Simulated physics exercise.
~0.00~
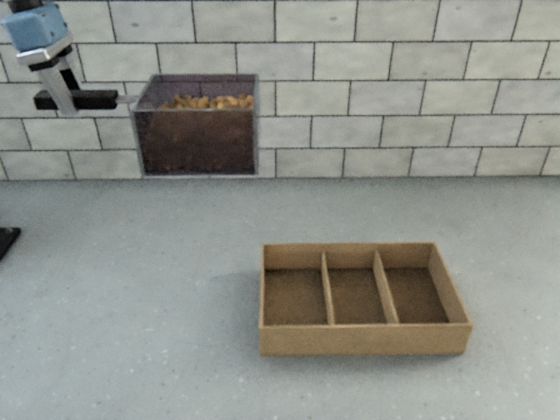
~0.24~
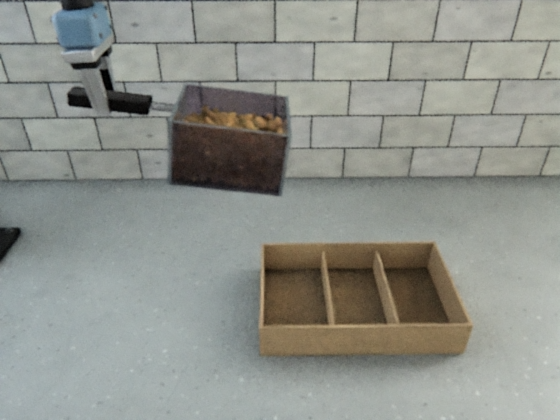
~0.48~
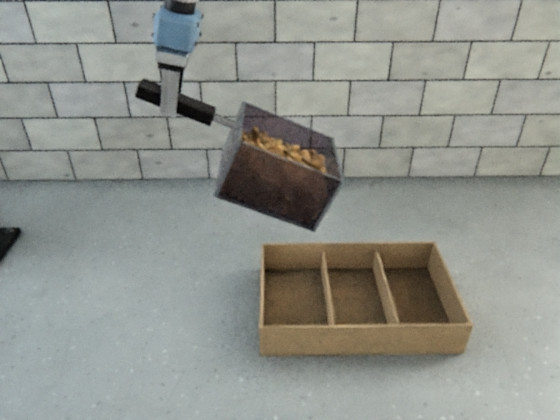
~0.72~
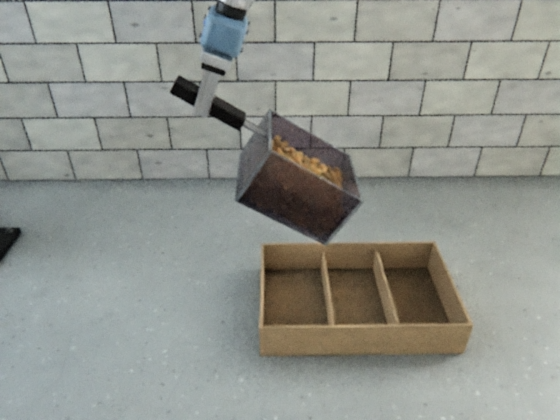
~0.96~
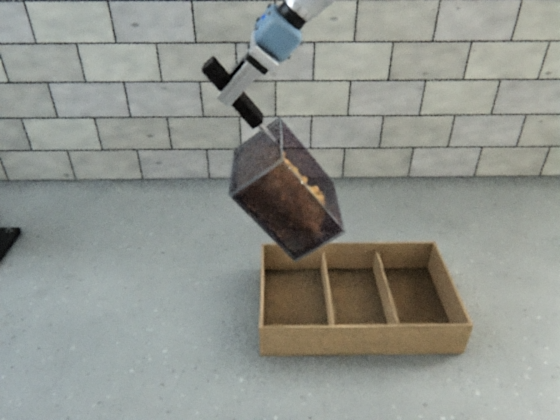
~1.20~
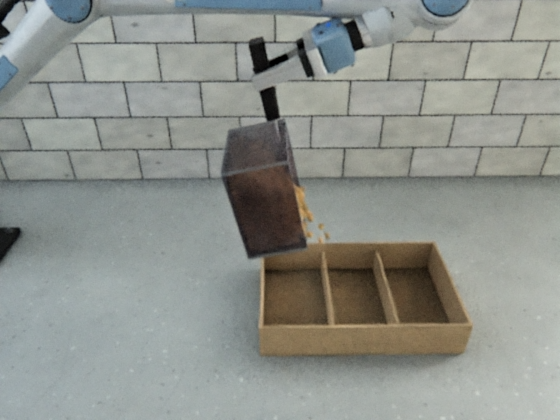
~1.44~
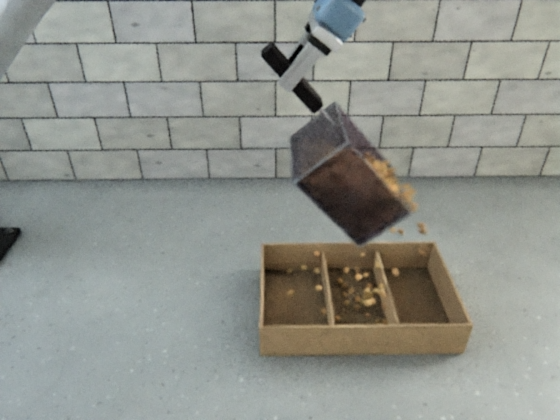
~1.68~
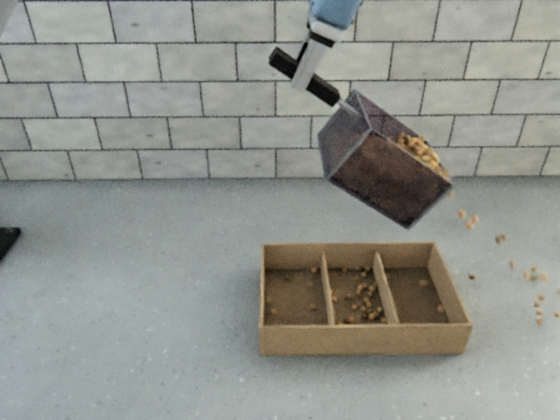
A gripper tilts a box rightward, spilling some chickpeas into a divided crate and beyond it.
